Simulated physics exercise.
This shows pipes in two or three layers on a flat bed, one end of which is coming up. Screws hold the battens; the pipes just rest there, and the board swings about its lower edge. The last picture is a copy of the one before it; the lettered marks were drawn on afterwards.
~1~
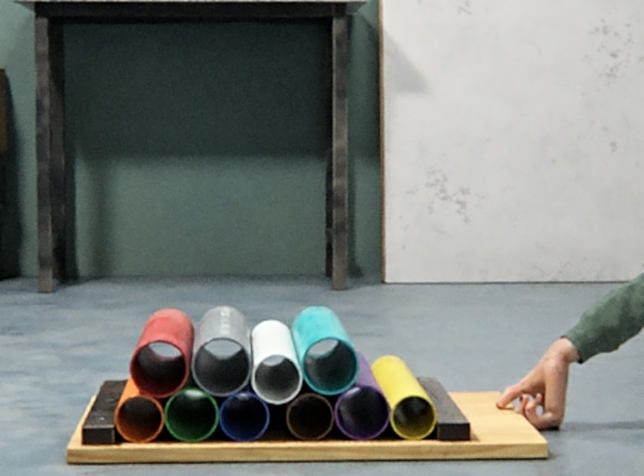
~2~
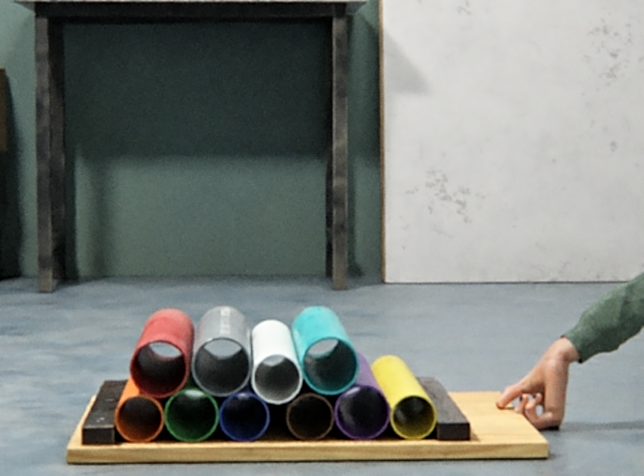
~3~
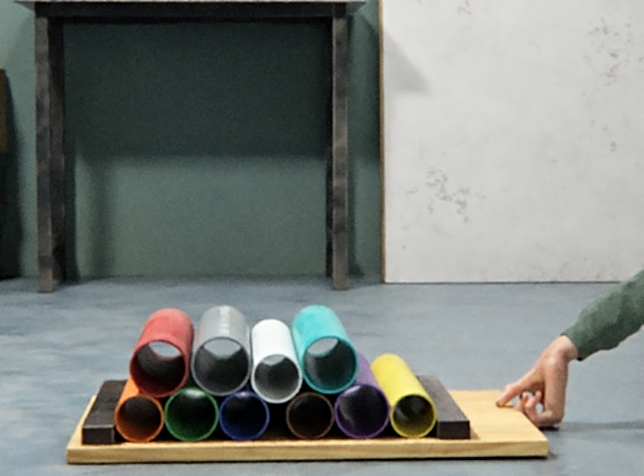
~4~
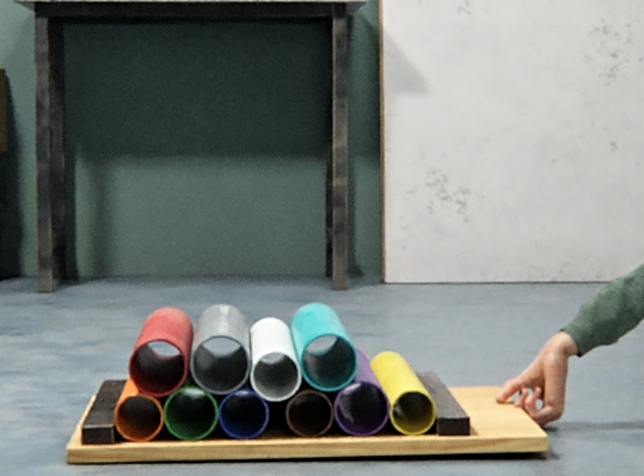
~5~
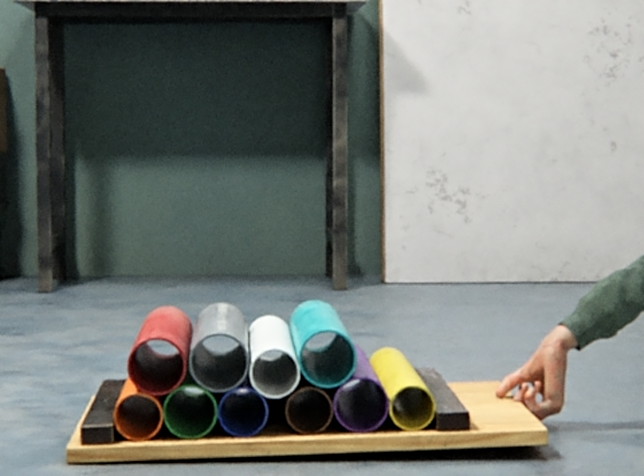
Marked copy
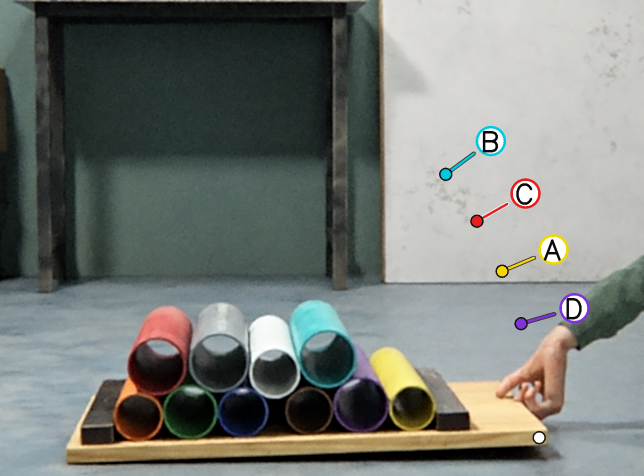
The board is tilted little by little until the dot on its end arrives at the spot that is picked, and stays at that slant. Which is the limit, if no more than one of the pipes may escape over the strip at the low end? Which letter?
D is the limit.
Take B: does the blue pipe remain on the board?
The blue pipe: Yes.
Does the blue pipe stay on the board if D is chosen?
The blue pipe: Yes.
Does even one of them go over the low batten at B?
Yes, at B.
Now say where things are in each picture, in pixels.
Board (303, 416); orange pipe (140, 418); green pipe (192, 415), in the first picture.
Green pipe (192, 415); blue pipe (244, 417), in the second picture.
Board (303, 414); yellow pipe (414, 415); purple pipe (362, 411), in the third picture.
Board (303, 413); orange pipe (139, 418); green pipe (191, 413), in the fourth picture.
Board (302, 409); orange pipe (138, 416); green pipe (190, 412), in the fifth picture.
On the copy, A at (502, 271); B at (446, 174); C at (477, 221); D at (521, 324); the white dot at (539, 438).
On D. First, board at 12°.
Then, board at 16°.
Finally, board at 16°, none over the low batten.
By contrast, A four over the low batten (red, turquoise, white, grey); B four over the low batten (red, turquoise, white, grey); C four over the low batten (red, turquoise, white, grey).
